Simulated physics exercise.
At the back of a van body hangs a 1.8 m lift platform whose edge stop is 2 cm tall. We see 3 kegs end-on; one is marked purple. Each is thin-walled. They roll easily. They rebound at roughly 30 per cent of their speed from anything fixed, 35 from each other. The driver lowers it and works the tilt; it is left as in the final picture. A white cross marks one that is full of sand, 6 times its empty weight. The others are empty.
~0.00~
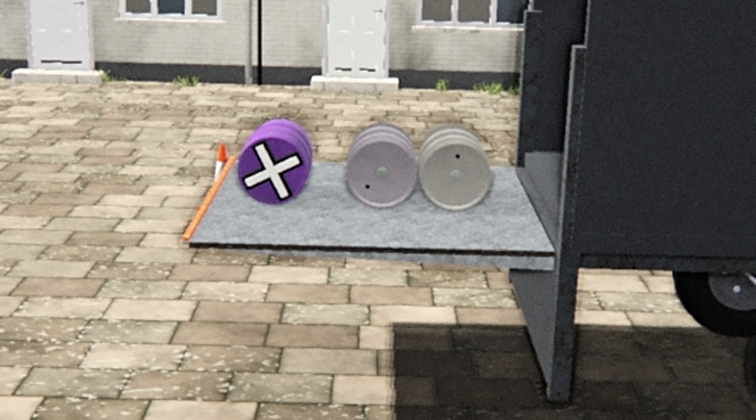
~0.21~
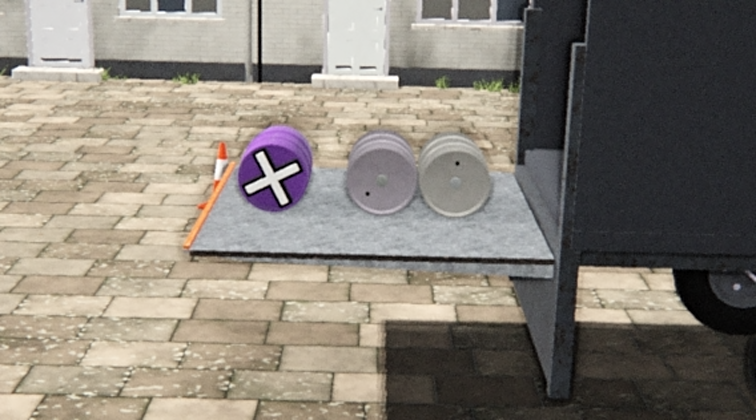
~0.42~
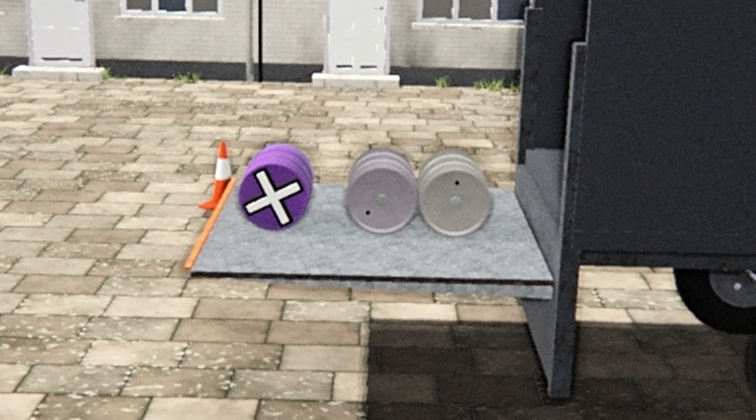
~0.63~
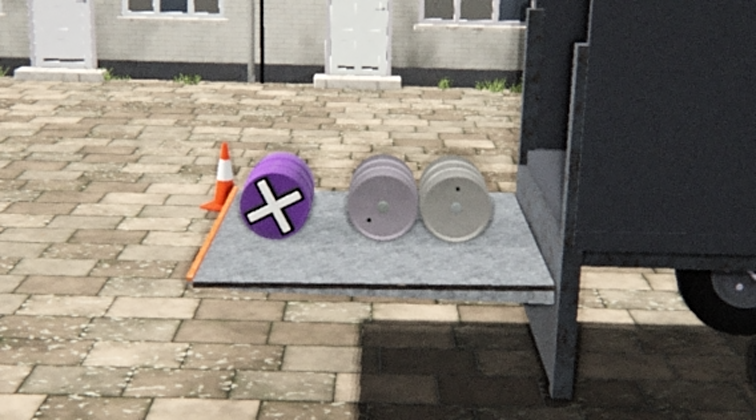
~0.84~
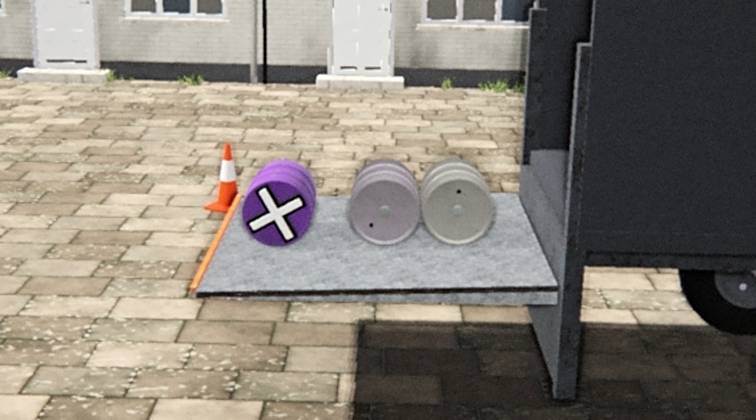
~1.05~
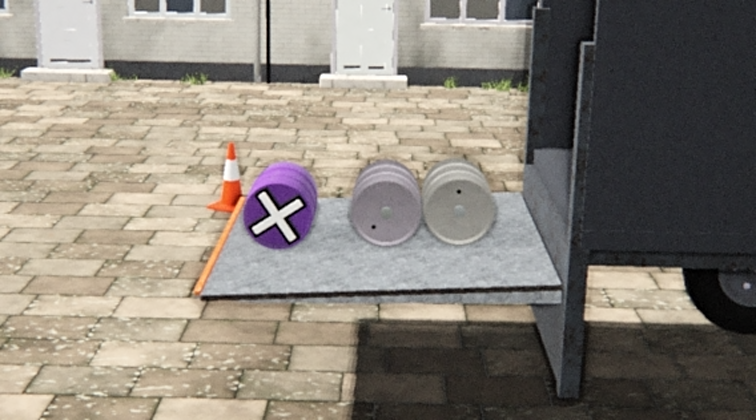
A lift platform carrying a purple keg and two grey ones lowers, then tilts slightly.
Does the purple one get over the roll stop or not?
Purple is held back.
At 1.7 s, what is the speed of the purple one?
About 0.3 m/s.
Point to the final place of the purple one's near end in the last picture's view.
Near (234, 219).
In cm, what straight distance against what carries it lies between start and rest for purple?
Purple 25.
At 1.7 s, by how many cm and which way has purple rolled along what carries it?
Purple 10 left.
Then, 1.7 s in, purple is on the plate, 20 cm from the stop, rolling left; 0 gone from the plate.
Then, 2.4 s in, purple is on the plate, 10 cm from the stop, rolling right; 0 gone from the plate.
Then, 3.2 s in, purple is on the plate, 15 cm from the stop, rolling left; 0 gone from the plate.
In the end (4.1 s), purple is on the plate, 10 cm from the stop; 0 gone from the plate.
